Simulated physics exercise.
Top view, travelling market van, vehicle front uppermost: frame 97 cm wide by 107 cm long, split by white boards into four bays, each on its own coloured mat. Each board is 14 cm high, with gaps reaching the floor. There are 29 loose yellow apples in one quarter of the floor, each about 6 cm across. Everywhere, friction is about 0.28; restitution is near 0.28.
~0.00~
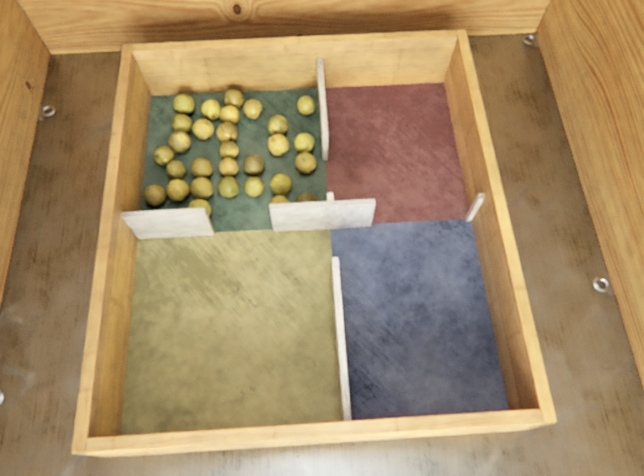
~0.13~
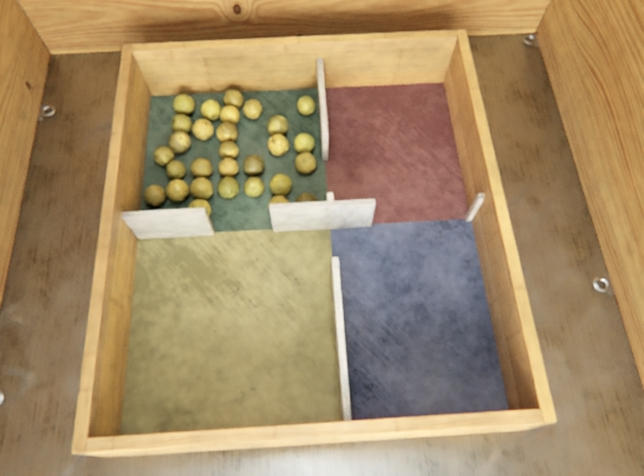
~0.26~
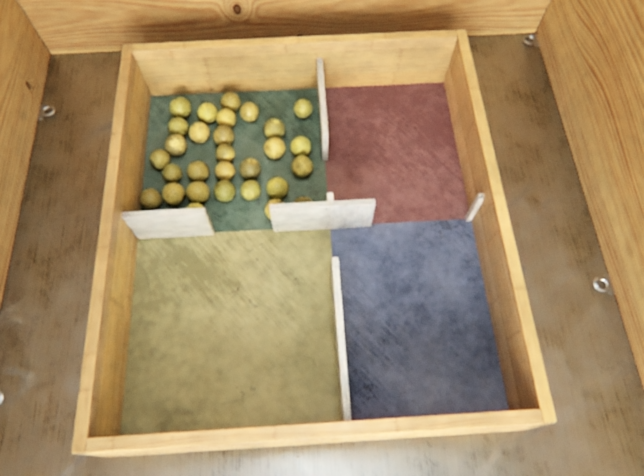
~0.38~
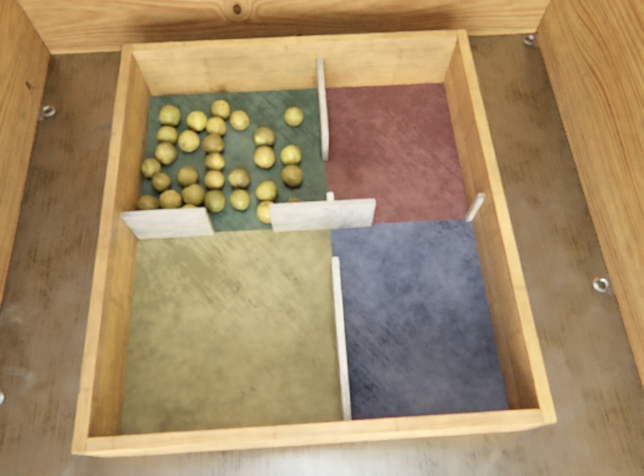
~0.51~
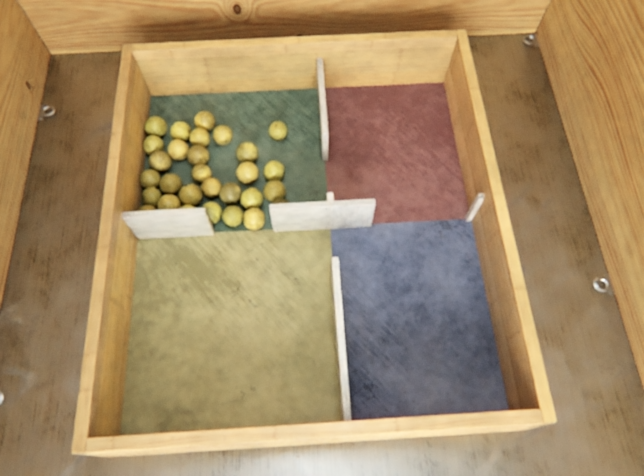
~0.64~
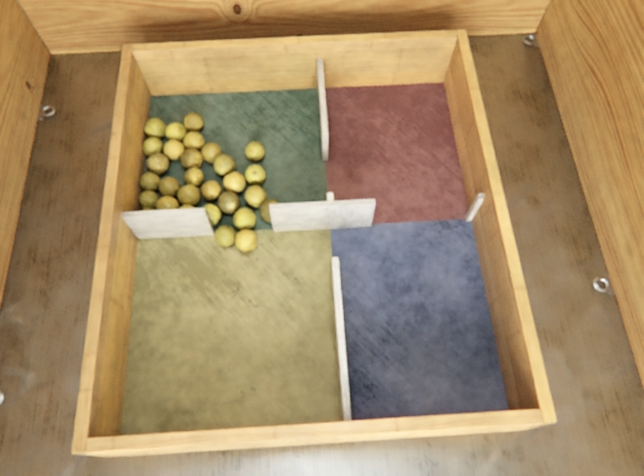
At the start, yellow apples sit loosely spread over the green mat at the upper left of a wooden frame divided by white boards, and barely move. They then roll left and downward, bunching near the lower boards, and finally two pass through the gap onto the yellow mat.
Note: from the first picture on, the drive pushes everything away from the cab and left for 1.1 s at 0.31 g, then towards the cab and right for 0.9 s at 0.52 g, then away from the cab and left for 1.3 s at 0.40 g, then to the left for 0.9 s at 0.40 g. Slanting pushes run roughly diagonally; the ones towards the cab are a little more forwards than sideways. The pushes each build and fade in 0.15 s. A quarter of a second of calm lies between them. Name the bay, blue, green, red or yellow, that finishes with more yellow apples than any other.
Green.
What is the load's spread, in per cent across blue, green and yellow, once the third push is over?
So you get blue at 10, green at 70 and yellow at 30 per cent.
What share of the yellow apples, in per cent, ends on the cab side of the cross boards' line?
It comes to around 70 percent.
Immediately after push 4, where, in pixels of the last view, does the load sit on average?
Mean position: Roughly (185, 246).
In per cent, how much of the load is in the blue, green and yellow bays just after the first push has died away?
At that point the split is blue 0, green 90, yellow 10 per cent.
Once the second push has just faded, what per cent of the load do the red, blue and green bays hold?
Per cent by then - red: 10, blue: 0, green: 90.
After push 1 (1.34 s), 25 in the green bay and 4 in the yellow bay.
After push 2 (2.49 s), 2 in the red bay, 1 in the blue bay and 26 in the green bay.
After push 3 (4.04 s), 2 in the blue bay, 19 in the green bay and 8 in the yellow bay.
After push 4 (5.19 s), 2 in the blue bay, 19 in the green bay and 8 in the yellow bay.
Final count (at 5.60 s), 2 in the blue bay, 19 in the green bay and 8 in the yellow bay.
